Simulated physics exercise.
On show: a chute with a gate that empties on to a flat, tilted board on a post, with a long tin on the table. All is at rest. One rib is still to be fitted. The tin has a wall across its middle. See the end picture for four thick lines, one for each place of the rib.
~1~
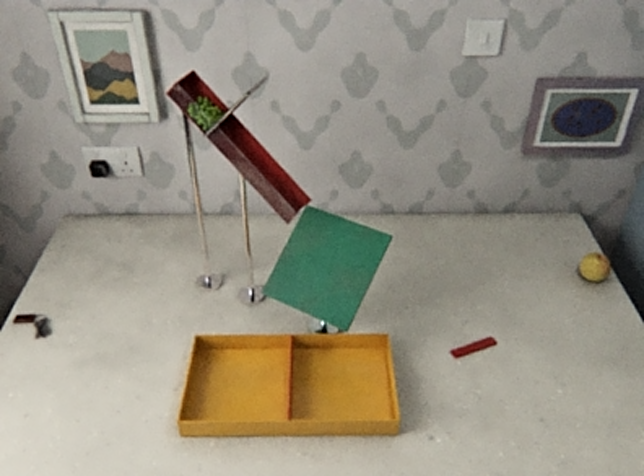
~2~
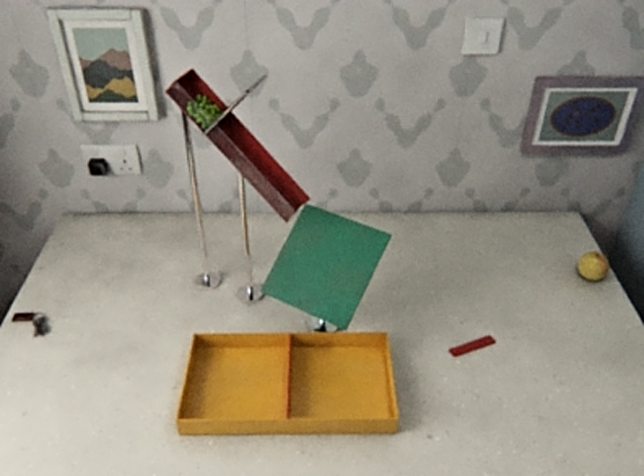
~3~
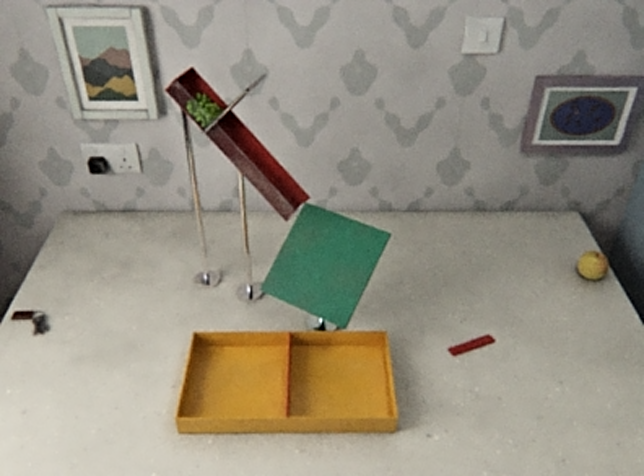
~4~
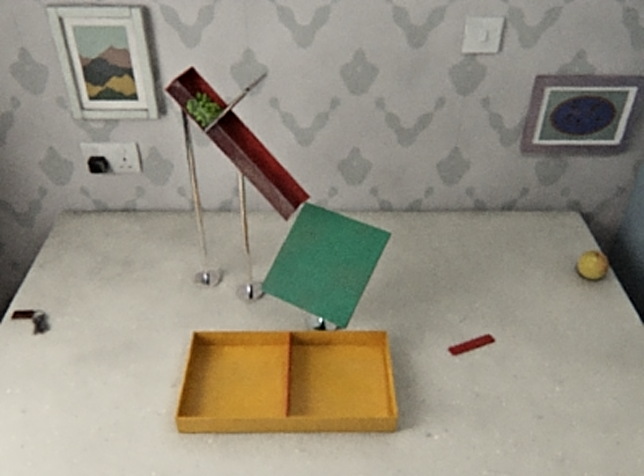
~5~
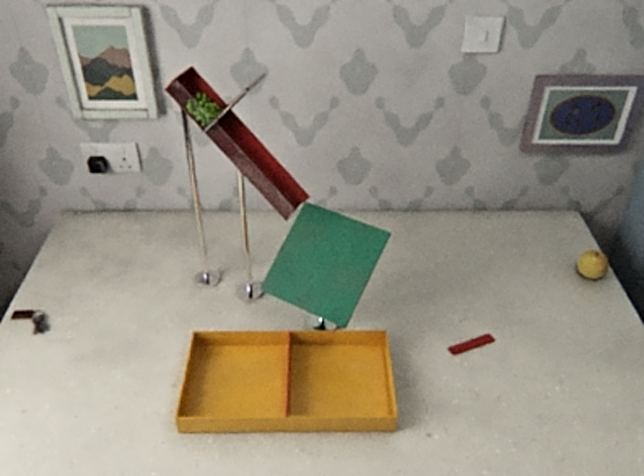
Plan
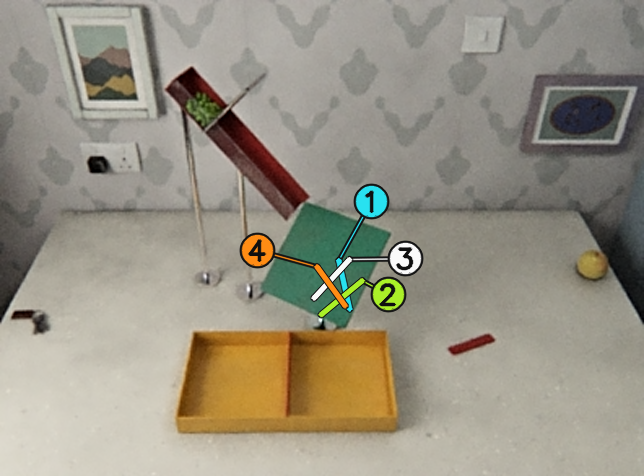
At first, a dark red chute on thin metal posts slopes down to the right, with small green pieces behind a gate near its top and a tilted green board at its lower end. A yellow tin with a middle wall sits in front on the table, and nothing visibly moves throughout.
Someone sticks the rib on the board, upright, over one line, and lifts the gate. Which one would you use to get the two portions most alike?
Best: 2.
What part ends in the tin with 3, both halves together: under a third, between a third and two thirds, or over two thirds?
Line 3 gives over two thirds.
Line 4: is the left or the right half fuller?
Right.
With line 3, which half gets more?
Left.
On the marked copy, line 1 from (338, 260) to (349, 309); line 2 from (362, 280) to (321, 314); line 3 from (349, 259) to (314, 298); line 4 from (316, 266) to (345, 305).
With 1, of what is caught, roughly a quarter in the left half, the larger part in the right.
With 2, of what is caught, roughly half in the left half, roughly half in the right.
With 3, of what is caught, almost all in the left half, about a tenth in the right.
With 4, of what is caught, roughly a quarter in the left half, the larger part in the right.
